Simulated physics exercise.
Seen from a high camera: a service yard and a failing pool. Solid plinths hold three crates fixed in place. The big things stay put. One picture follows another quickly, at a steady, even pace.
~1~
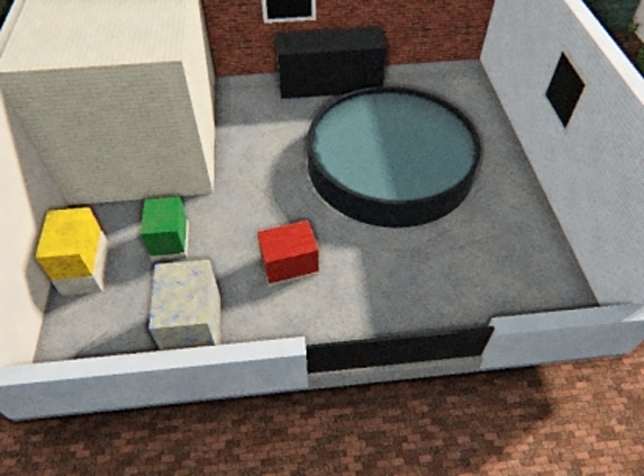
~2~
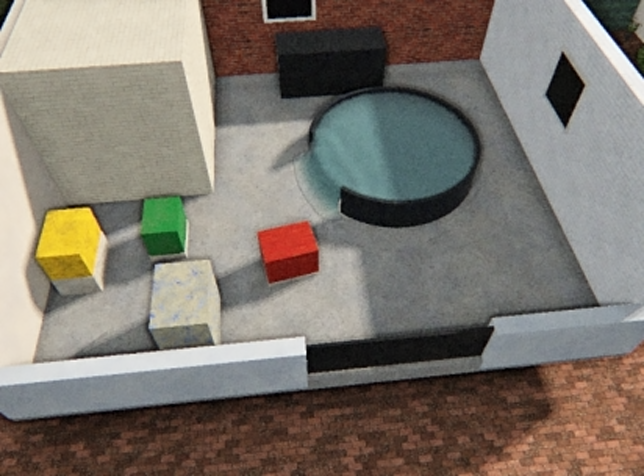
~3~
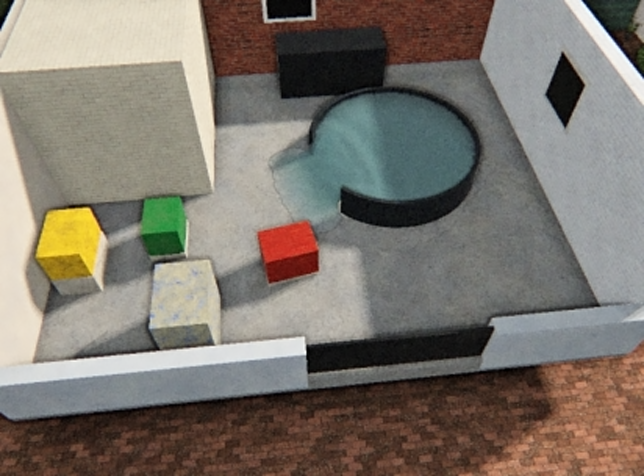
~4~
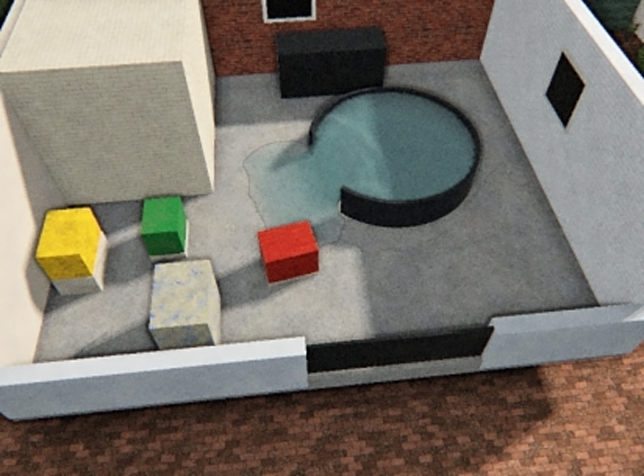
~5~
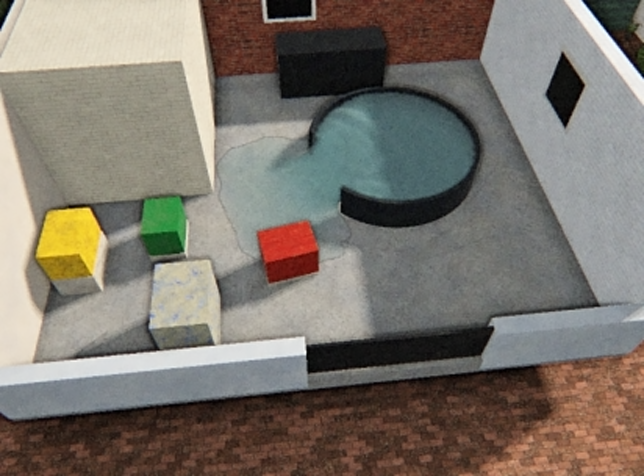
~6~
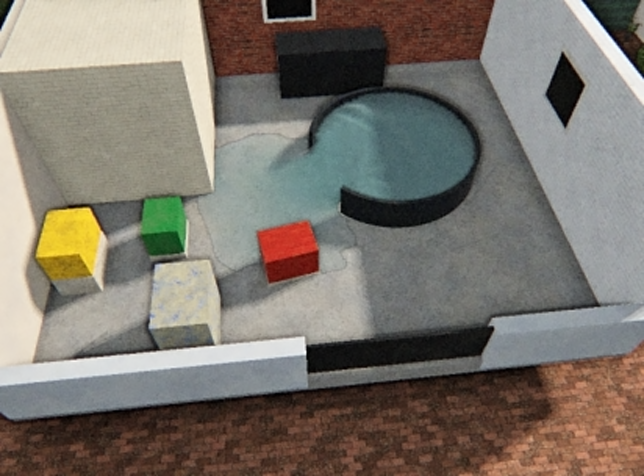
In a walled service yard seen from above, a round, dark-rimmed pool of still water opens on its left side, and water pours through the gap, spreading left across the grey floor around the red block and toward the green one.
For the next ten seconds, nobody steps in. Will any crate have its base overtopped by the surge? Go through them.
Each in turn: The yellow crate is spared, the green crate is overtopped, the red crate is overtopped.
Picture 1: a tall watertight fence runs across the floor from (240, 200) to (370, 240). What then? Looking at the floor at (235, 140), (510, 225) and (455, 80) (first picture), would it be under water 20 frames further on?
Outcome by spot, in order - watered, unwatered, unwatered.
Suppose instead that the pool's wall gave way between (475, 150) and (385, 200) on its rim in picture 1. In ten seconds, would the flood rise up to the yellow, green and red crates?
Result - yellow one is missed; green one is missed; red one is hit by the flood.
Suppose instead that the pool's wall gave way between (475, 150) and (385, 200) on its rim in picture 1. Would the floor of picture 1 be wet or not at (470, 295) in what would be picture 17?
Logged for the spot: In a puddle.
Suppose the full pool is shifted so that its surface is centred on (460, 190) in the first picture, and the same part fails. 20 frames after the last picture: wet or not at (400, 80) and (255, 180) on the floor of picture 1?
The first spot is not reached, while the second is wetted.
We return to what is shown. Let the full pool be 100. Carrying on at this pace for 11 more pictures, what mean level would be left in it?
It works out to roughly 62 %.
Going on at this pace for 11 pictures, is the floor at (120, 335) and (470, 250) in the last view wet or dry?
First spot inundated, second spot spared.
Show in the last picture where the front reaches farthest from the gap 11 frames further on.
Farthest reach: About (30, 379).
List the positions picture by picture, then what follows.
In the first frame, still water in the pool at (393, 143).
In the second frame, the front is at (337, 216), out from the gap at (317, 177).
In the third frame, water pours out at (317, 179) and has run to (281, 155).
In the fourth frame, water pours out at (317, 180) and has run to (248, 164).
In the fifth frame, water pours out at (317, 179) and has run to (255, 253).
In the sixth frame, the front is at (224, 256), out from the gap at (317, 179).
A moment on, water covers 20 % of the floor; the yellow crate not reached, the green crate water round its plinth, the red crate water round its plinth.
Next, water covers 35 % of the floor; the yellow crate water round its plinth, the green crate water round its plinth, the red crate water round its plinth.
Then, water covers 50 % of the floor; the yellow crate water round its plinth, the green crate water round its plinth, the red crate water round its plinth.
Later, water covers 65 % of the floor; the yellow crate water round its plinth, the green crate water round its plinth, the red crate water round its plinth.
In the end, water covers 95 % of the floor; the yellow crate stayed above the water, the green crate was topped, the red crate was topped.
